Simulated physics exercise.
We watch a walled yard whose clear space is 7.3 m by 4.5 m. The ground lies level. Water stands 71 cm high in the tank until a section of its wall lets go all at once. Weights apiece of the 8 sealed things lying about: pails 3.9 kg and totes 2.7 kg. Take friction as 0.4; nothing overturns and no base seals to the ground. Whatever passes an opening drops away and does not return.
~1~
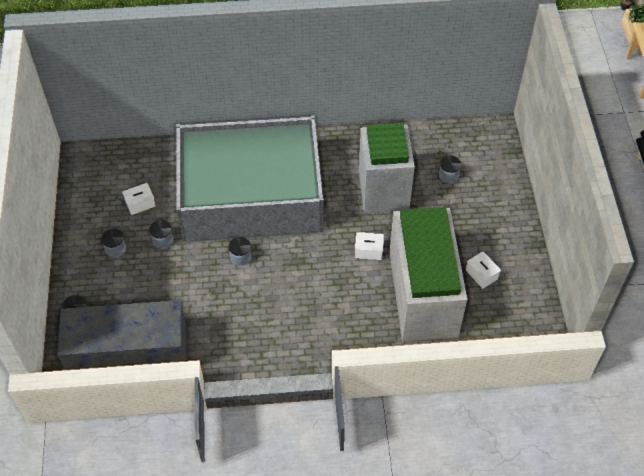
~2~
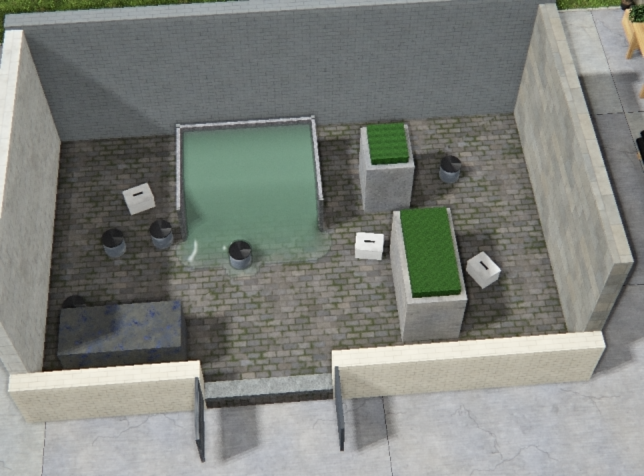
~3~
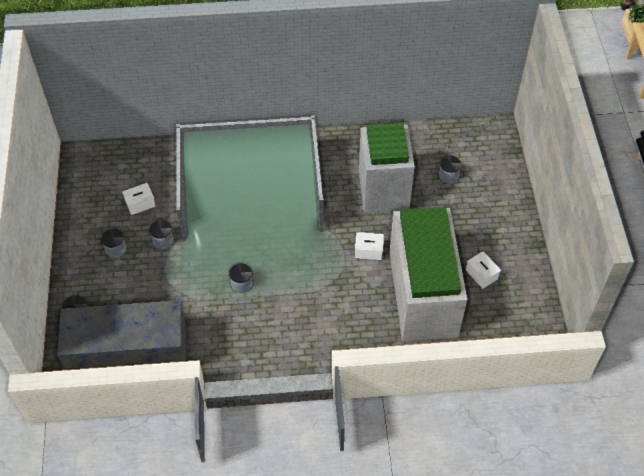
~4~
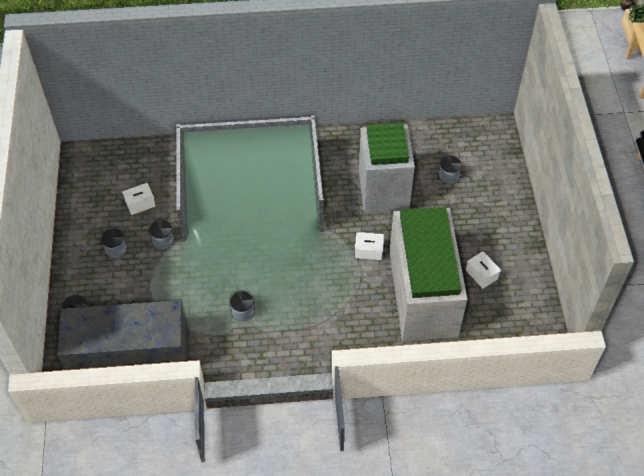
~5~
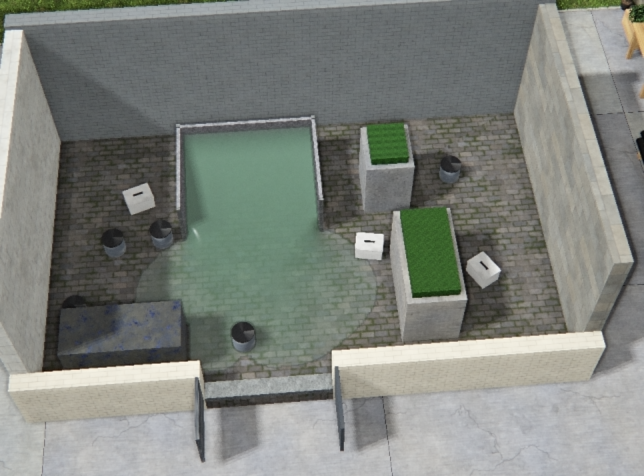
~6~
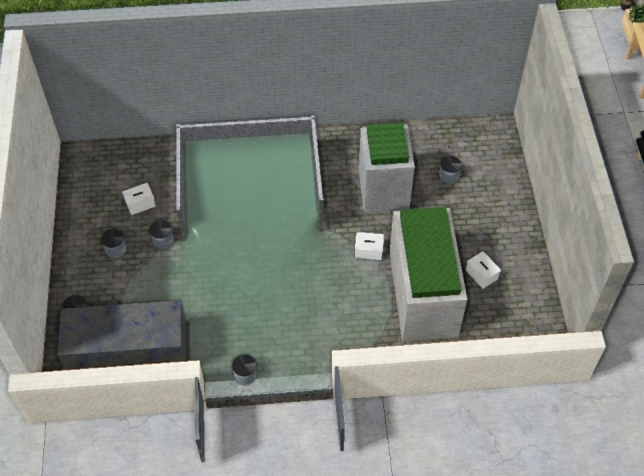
Greenish water poured out of the front of a raised pool in a walled yard and spread across the paving, pushing one dark pail toward the front opening while the other pails and white totes stayed put.
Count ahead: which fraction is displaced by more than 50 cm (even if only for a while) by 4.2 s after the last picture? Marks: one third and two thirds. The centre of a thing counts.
It is between one and two thirds.
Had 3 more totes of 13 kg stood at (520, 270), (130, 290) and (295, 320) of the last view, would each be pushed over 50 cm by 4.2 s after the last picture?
In turn: Short of it, short of it, over.
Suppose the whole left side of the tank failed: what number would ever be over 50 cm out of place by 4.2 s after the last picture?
Then 6.
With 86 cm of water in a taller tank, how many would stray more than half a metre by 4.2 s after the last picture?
Then 4.
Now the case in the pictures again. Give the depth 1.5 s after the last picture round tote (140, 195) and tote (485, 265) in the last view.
Roughly 0 and 0 cm.
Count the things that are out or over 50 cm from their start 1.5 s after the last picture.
By then 2.
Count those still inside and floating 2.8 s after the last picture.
I count 0.
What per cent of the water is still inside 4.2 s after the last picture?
Some 50 per cent remains.
Then, 0.4 s after the last picture 1 of 8 are over 50 cm from their spots; 0 afloat.
Then, 1.5 s after the last picture 2 of 8 are over 50 cm from their spots; 0 afloat.
Then, 2.8 s after the last picture 2 of 8 are over 50 cm from their spots; 0 afloat.
Then, 4.2 s after the last picture 3 of 8 are over 50 cm from their spots, and 3 have been at some point; 1 afloat.
